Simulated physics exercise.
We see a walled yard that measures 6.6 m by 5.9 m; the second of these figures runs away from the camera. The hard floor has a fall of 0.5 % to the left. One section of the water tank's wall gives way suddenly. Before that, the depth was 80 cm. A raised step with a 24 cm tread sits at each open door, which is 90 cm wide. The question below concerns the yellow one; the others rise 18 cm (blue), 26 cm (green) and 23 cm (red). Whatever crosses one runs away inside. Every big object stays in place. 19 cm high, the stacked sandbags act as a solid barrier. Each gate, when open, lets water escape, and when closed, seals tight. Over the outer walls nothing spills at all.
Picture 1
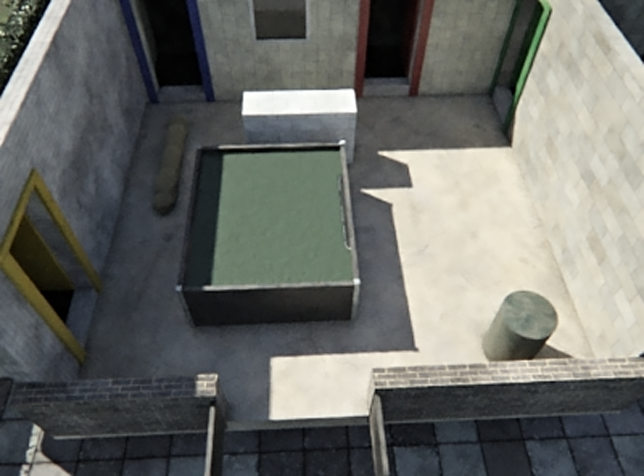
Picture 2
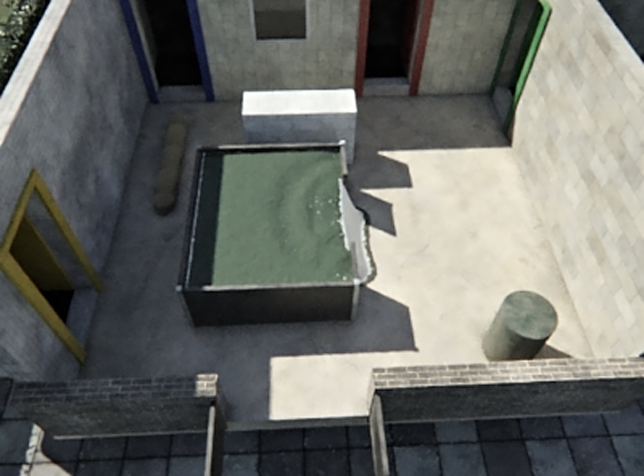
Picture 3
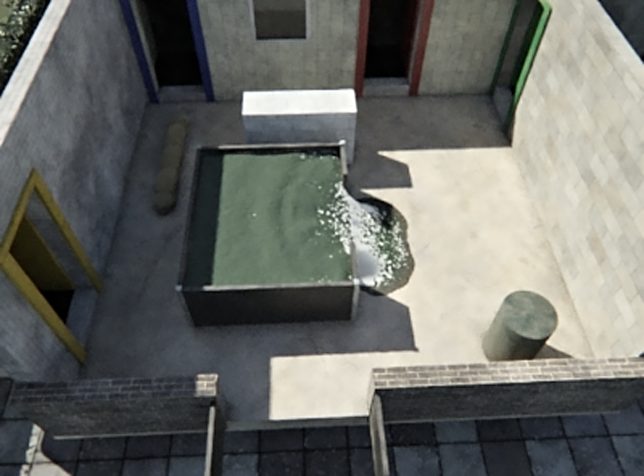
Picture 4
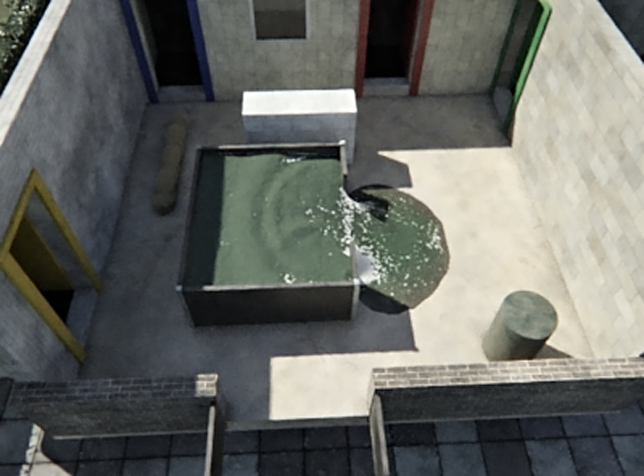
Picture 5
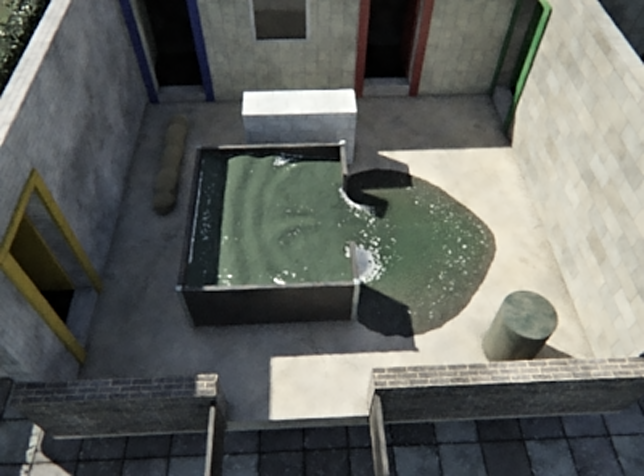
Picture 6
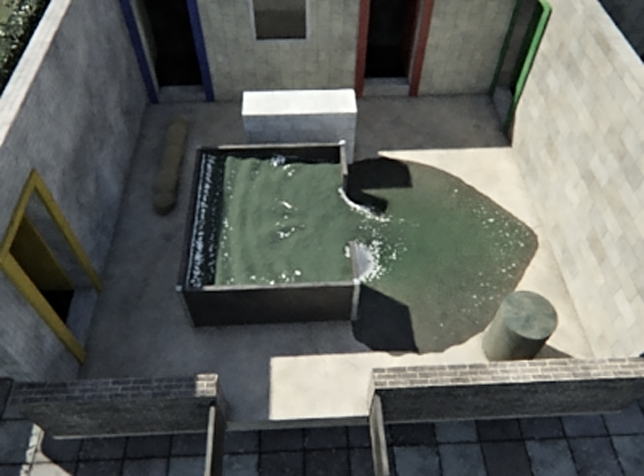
A walled yard with a pale hard floor is seen from high above by a camera that stays still. A dark-sided tank of green water stands left of centre, with a white block behind it, a rounded cylinder at right, and blue, red, green and yellow door surrounds along the walls. The tank's right side breaks open, and foaming green water pours through, spreading rightward across the floor to beside the cylinder while ripples cross the tank.
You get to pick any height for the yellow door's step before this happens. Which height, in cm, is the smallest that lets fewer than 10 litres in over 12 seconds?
The smallest is roughly 14.5 cm.
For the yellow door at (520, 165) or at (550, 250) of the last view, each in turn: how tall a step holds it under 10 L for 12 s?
First place around 25 cm, second around 36 cm.
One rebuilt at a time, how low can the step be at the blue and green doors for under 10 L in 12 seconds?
Some 18 cm for blue, some 26 cm for green.
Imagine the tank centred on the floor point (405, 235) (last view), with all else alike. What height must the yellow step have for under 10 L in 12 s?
Some 14.5 cm.
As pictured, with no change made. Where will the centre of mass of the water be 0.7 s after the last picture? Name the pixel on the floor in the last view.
Centre of the water: Approx. (332, 245) px.
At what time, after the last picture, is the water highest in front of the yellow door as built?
Approximately 10.5 s.
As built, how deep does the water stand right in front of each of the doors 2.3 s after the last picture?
Depth (cm): Blue 0 / green 22 / red 9 / yellow 0.
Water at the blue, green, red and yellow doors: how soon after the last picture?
The blue door at 3.4 s, the green door at 1.0 s, the red door at 1.8 s, the yellow door at 3.6 s.
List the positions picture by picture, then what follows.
The first frame shows the water tank at (270, 212) is whole and still, 80 cm deep; the yellow door at (63, 281) is dry.
In the second frame, the front is at (372, 273), 0.4 m from the gap at (345, 231); 0.4 m2 of floor is wet, 80 cm left at the back.
In the third frame, the front is at (408, 268), 0.9 m from the gap at (345, 234); 1.3 m2 of floor is wet, 80 cm left at the back.
In the fourth frame, water pours out at (345, 235) and has run 1.4 m, to (443, 260); about 10 cm deep outside, 80 cm at the back.
In the fifth frame, the front is at (490, 252), 2.2 m from the gap at (345, 235); 4.7 m2 of floor is wet, 75 cm left at the back.
In the sixth frame, the gap is at (345, 234), the front 2.8 m out at (531, 244); the back of the water tank holds 68 cm; the yellow door at (63, 281), 3.7 m from the gap, is still 3.6 m from the nearest water.
Then, 0.7 s after the last picture water covers 35 % of the floor, deepest (48 cm) near (352, 244); it has not reached the yellow door.
Then, 2.3 s after the last picture water covers 45 % of the floor, deepest (38 cm) near (541, 387); it has not reached the yellow door.
Then, 11.3 s after the last picture water covers 95 % of the floor, deepest (21 cm) near (161, 405); 17 cm at the yellow door, 0 litres in over its 20 cm step.
At the yellow door as built, the water peaked near 18 cm, 10.7 s after the last picture.
Run again over the same 12 s with other heights there, 27 litres in over 12.5 cm, 2 litres over 17 cm. The limit of 10 litres is kept from about 14.5 cm up.
